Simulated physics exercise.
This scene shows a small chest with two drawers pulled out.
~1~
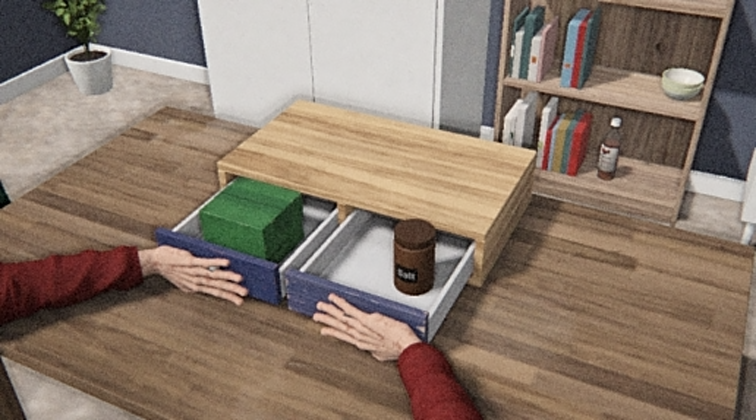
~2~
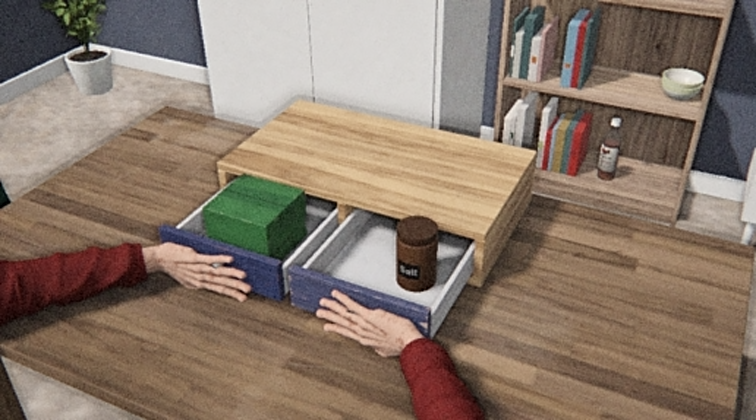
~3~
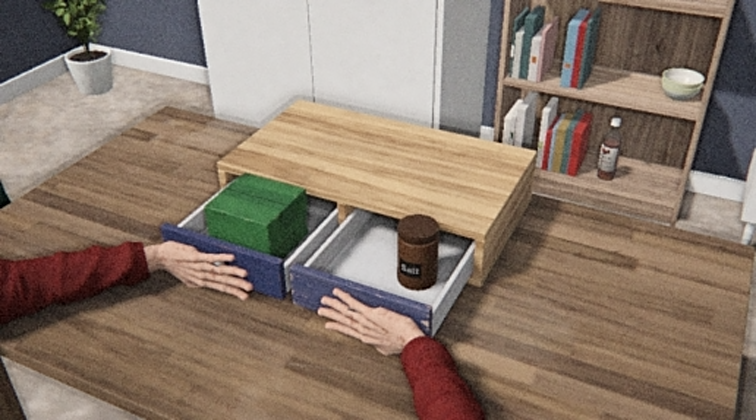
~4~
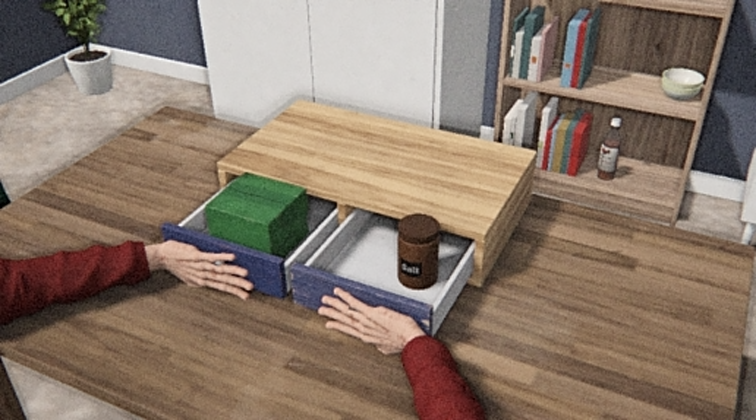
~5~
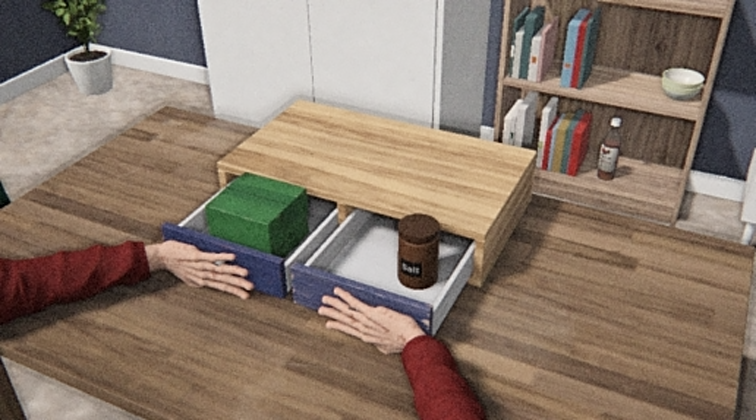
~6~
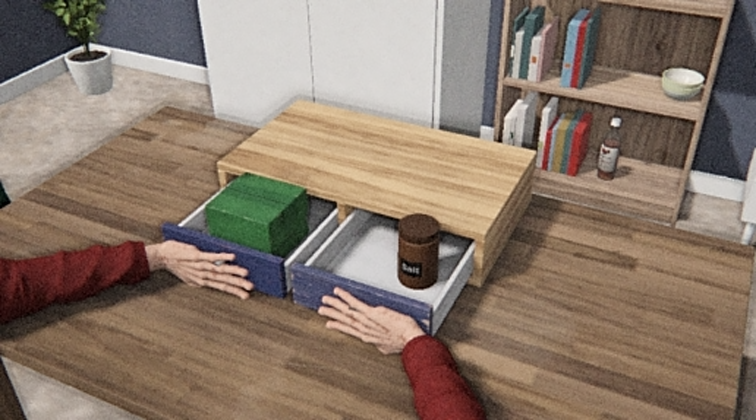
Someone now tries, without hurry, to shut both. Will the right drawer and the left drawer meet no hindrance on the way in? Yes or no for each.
Right drawer: No; left drawer: No.
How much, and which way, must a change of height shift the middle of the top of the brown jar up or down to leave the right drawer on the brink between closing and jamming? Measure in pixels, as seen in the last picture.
Down, by around 20 pixels.
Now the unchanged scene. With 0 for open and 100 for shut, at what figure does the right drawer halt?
About 55 per cent of the way in.
Then, 0.44 s after the last picture, right drawer starting in; left drawer stopped, still ajar.
At rest, the right drawer jams; the left drawer jams.
